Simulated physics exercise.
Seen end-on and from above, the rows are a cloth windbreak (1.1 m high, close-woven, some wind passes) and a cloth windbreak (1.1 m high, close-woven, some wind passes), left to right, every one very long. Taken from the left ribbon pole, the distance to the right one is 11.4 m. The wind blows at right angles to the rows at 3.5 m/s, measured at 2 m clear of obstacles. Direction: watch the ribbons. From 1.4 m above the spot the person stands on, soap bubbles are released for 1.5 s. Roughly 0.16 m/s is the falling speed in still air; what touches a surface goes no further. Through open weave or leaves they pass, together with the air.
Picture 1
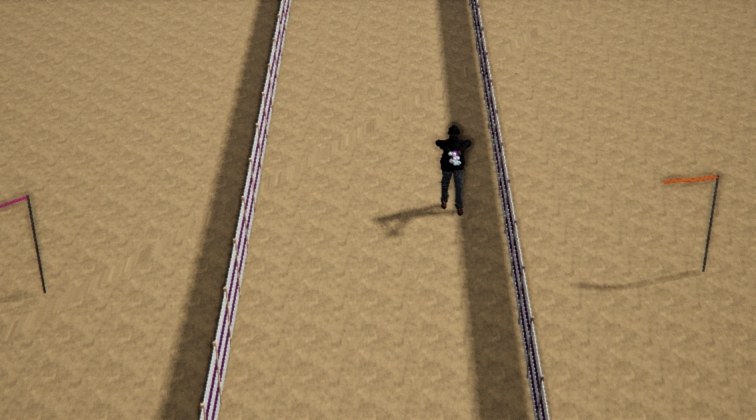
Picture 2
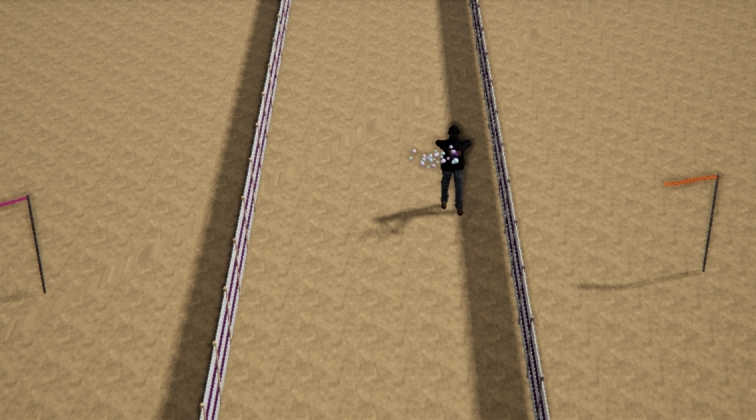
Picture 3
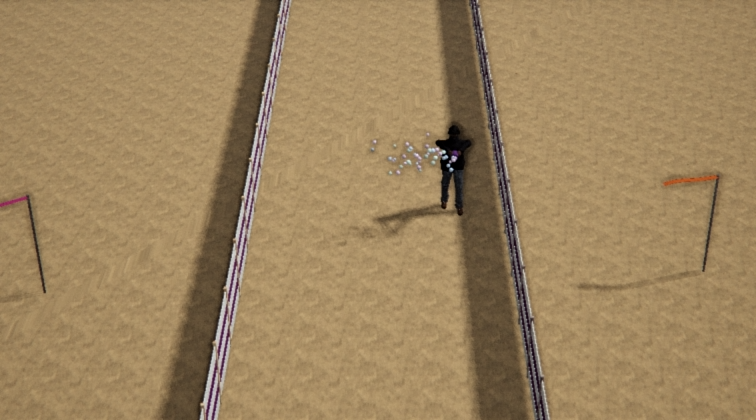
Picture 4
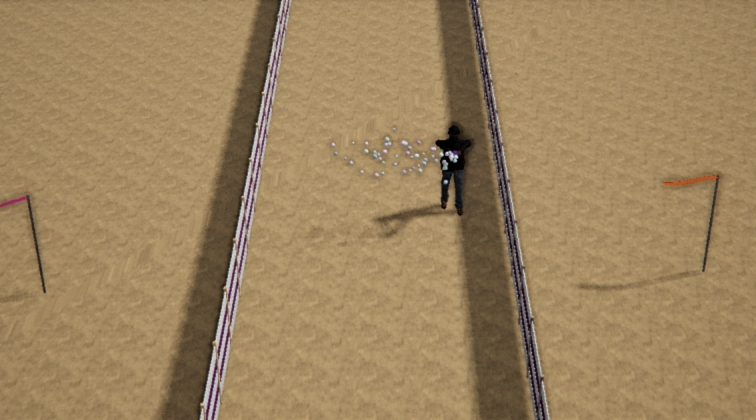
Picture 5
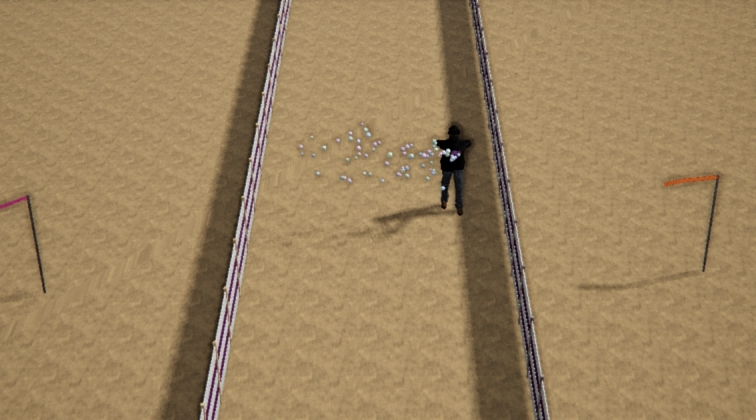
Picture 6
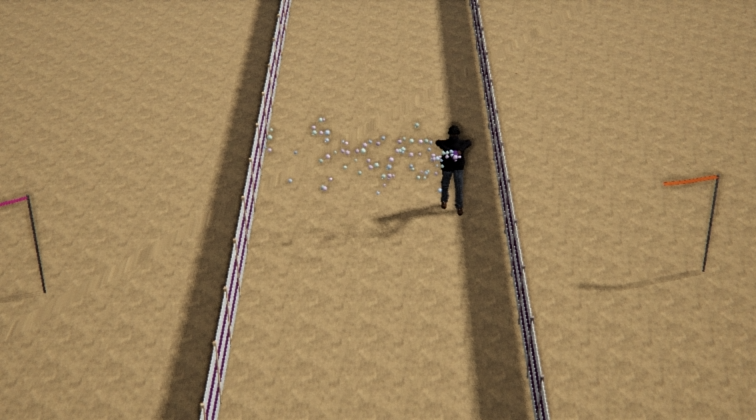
To begin with, a dark-clothed person stands between two long, narrow barriers on sandy ground, with ribbons on poles streaming left on either side. Small shiny bubbles then emerge beside the person and drift left, spreading into a loose, widening cloud that stretches nearly to the left barrier while the person stays still.
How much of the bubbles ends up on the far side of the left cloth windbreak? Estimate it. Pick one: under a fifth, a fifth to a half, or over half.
Over half.
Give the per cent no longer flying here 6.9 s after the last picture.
Looks like some 35 percent to me.
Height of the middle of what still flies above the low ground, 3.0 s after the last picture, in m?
The middle is at about 1.2 m above the low ground.
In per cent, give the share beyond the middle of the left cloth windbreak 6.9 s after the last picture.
It's close to 85 percent.
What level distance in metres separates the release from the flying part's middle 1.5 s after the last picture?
My estimate would be some 3.0 metres.
Then, 1.5 s after the last picture, 39 % is beyond the left cloth windbreak; 0 % has touched down or left; the middle of what still flies is 1.3 m above the low ground, near (277, 162).
Then, 3.0 s after the last picture, 71 % is beyond the left cloth windbreak; 4 % has touched down or left; the middle of what still flies is 1.2 m above the low ground, near (135, 172).
Then, 6.9 s after the last picture, 84 % is beyond the left cloth windbreak; 33 % has touched down or left.
Then, 19.0 s after the last picture, 85 % is beyond the left cloth windbreak; 97 % has touched down or left.
Then, 44.0 s after the last picture, 85 % is beyond the left cloth windbreak; 100 % has touched down or left.
